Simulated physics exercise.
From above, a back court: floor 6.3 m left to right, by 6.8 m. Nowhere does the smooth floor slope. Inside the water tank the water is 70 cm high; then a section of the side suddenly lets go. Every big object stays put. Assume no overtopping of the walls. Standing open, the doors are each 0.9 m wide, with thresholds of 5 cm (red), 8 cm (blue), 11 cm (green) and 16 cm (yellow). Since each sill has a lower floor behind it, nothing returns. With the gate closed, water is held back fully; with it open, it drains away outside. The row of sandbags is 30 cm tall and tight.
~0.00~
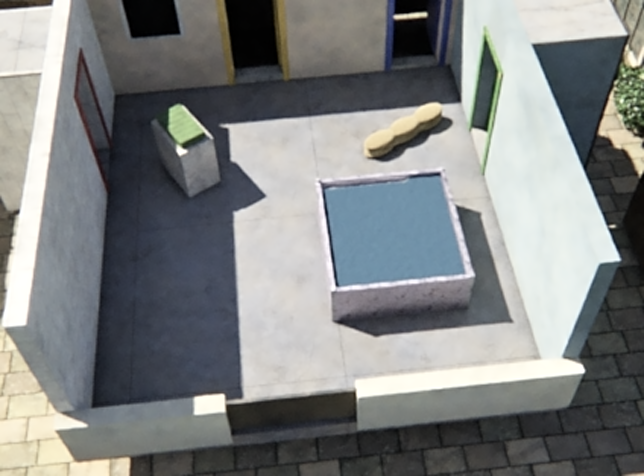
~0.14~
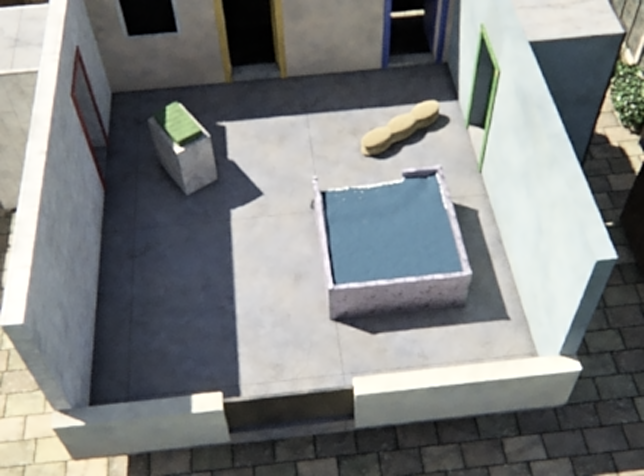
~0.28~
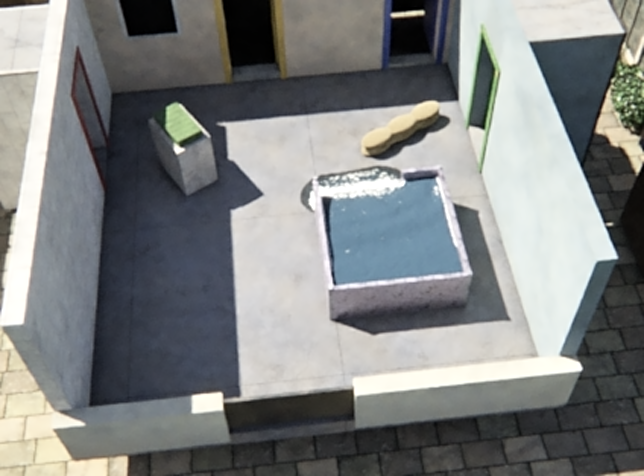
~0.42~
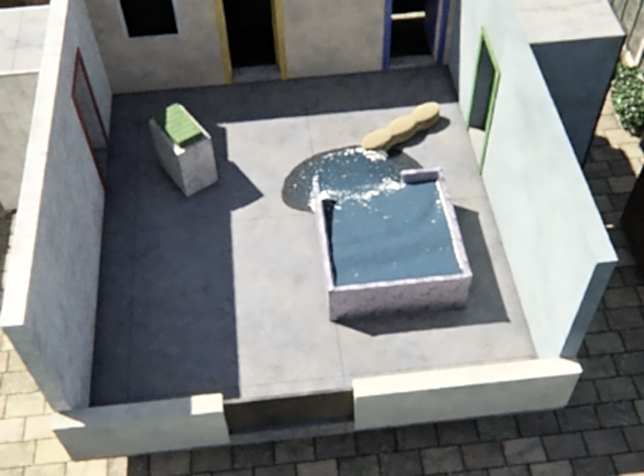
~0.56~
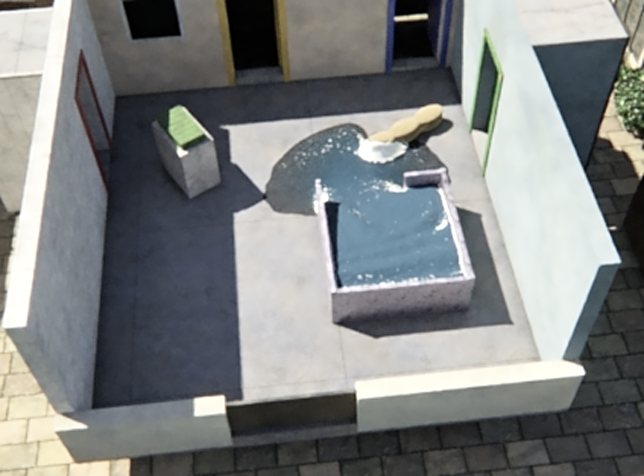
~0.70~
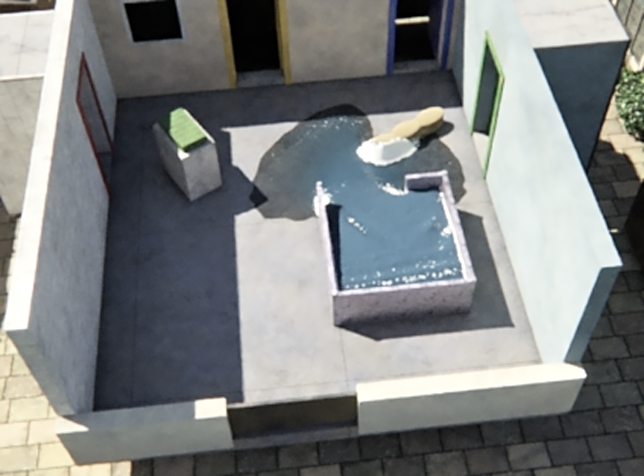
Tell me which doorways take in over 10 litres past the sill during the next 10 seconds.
At the end, at the red door the amount will climb above the limit, at the blue door the amount will climb above the limit, at the green door the amount will climb above the limit, at the yellow door the amount will climb above the limit.
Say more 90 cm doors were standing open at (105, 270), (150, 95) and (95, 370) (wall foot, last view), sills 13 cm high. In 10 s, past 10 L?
The first one doesn't reach it, the second one exceeds it, and the third one doesn't reach it.
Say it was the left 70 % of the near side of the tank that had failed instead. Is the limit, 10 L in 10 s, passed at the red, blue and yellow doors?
So red ends up past the limit, blue past the limit, yellow short of it.
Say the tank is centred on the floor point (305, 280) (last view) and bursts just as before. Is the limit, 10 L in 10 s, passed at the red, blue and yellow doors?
Red: Too much; blue: Too much; yellow: Too much.
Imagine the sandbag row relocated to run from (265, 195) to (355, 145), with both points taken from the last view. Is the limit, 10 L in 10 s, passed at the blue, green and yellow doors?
At the blue door the limit is exceeded, at the green door it is exceeded, and at the yellow door it is not reached.
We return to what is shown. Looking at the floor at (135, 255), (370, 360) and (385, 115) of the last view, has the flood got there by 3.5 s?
Point 1: Unreached; point 2: Unreached; point 3: Reached.
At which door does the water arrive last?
Red.
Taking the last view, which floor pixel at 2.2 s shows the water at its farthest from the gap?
Near (127, 102).
After 1.4 s water covers 25 % of the floor and is deepest (42 cm) near (376, 165); red door not reached, blue door not reached, green door 13 cm at the sill, 2 L in, yellow door 15 cm at the sill, 0 L in.
After 2.2 s water covers 40 % of the floor and is deepest (33 cm) near (376, 165); red door not reached, blue door 9 cm at the sill, 0 L in, green door 21 cm at the sill, 39 L in, yellow door 28 cm at the sill, 32 L in.
After 3.5 s water covers 50 % of the floor and is deepest (33 cm) near (117, 103); red door 8 cm at the sill, 0 L in, blue door 12 cm at the sill, 14 L in, green door 15 cm at the sill, 77 L in, yellow door 19 cm at the sill, 79 L in.
After 6.0 s water covers 75 % of the floor and is deepest (18 cm) near (195, 116); red door 10 cm at the sill, 24 L in, blue door 11 cm at the sill, 46 L in, green door 10 cm at the sill, 88 L in, yellow door 10 cm at the sill, 84 L in.
After 10.0 s water covers 95 % of the floor and is deepest (11 cm) near (407, 325); red door 9 cm at the sill, 85 L in, blue door 8 cm at the sill, 52 L in, green door 6 cm at the sill, 89 L in, yellow door 9 cm at the sill, 84 L in.
